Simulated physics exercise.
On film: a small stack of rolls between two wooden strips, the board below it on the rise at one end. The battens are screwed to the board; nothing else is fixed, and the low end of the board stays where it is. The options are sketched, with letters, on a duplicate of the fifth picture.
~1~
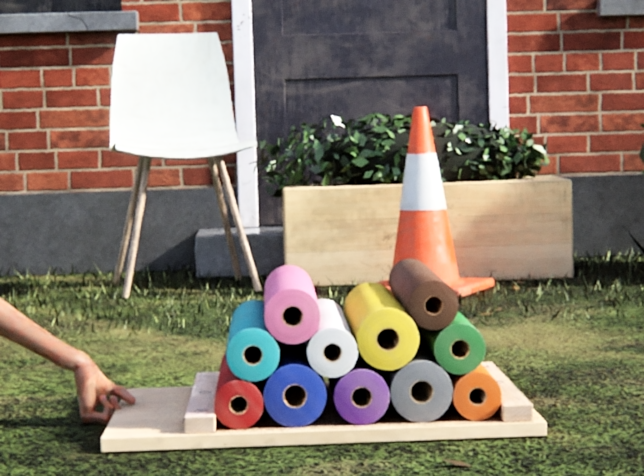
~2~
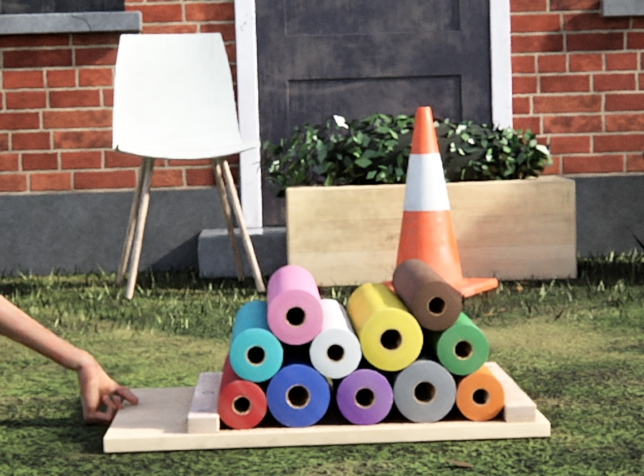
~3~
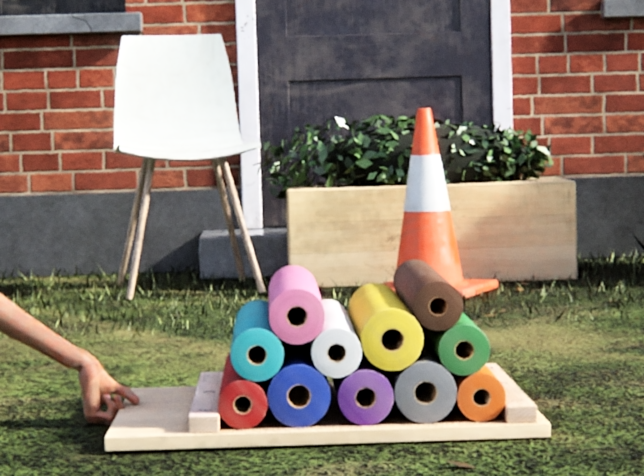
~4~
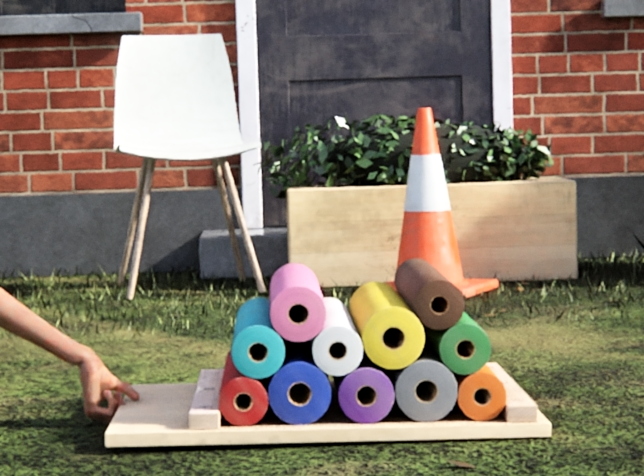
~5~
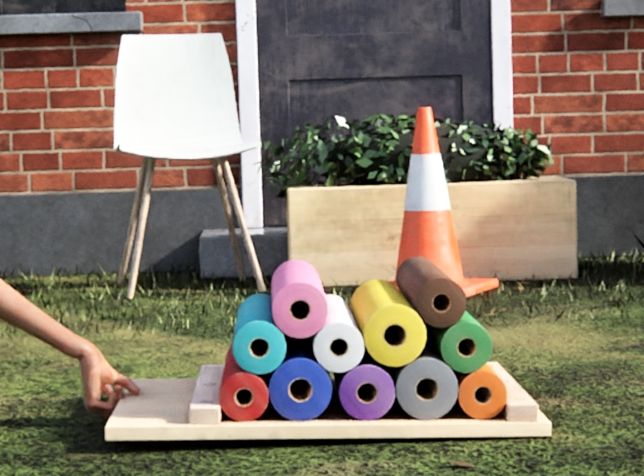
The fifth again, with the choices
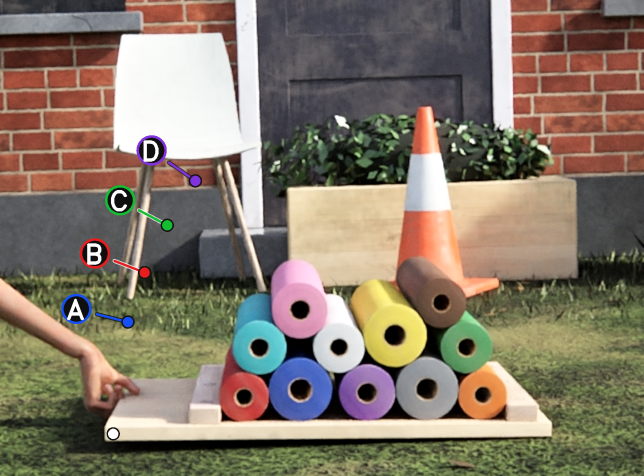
The clip opens on a stack of colourful rolls between two wooden strips on a board on the grass, with a hand at its left end. The view shifts very slightly at first, then the hand raises that end a tiny amount, while the rolls stay stacked with barely any visible movement.
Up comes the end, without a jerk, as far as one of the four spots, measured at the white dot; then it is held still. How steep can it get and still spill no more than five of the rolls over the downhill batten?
Stop at D.
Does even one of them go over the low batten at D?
Yes, at D.
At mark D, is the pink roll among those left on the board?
No, with D.
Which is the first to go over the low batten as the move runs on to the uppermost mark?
It is the green one.
On the marked copy, A at (128, 322); B at (145, 273); C at (167, 225); D at (195, 181); the white dot at (113, 434).
With D. Early on, board at 20°.
Further on, board at 37°.
At the end, board at 37°, five over the low batten.
As for the rest, A two over the low batten (green, brown); B two over the low batten (green, brown); C five over the low batten.
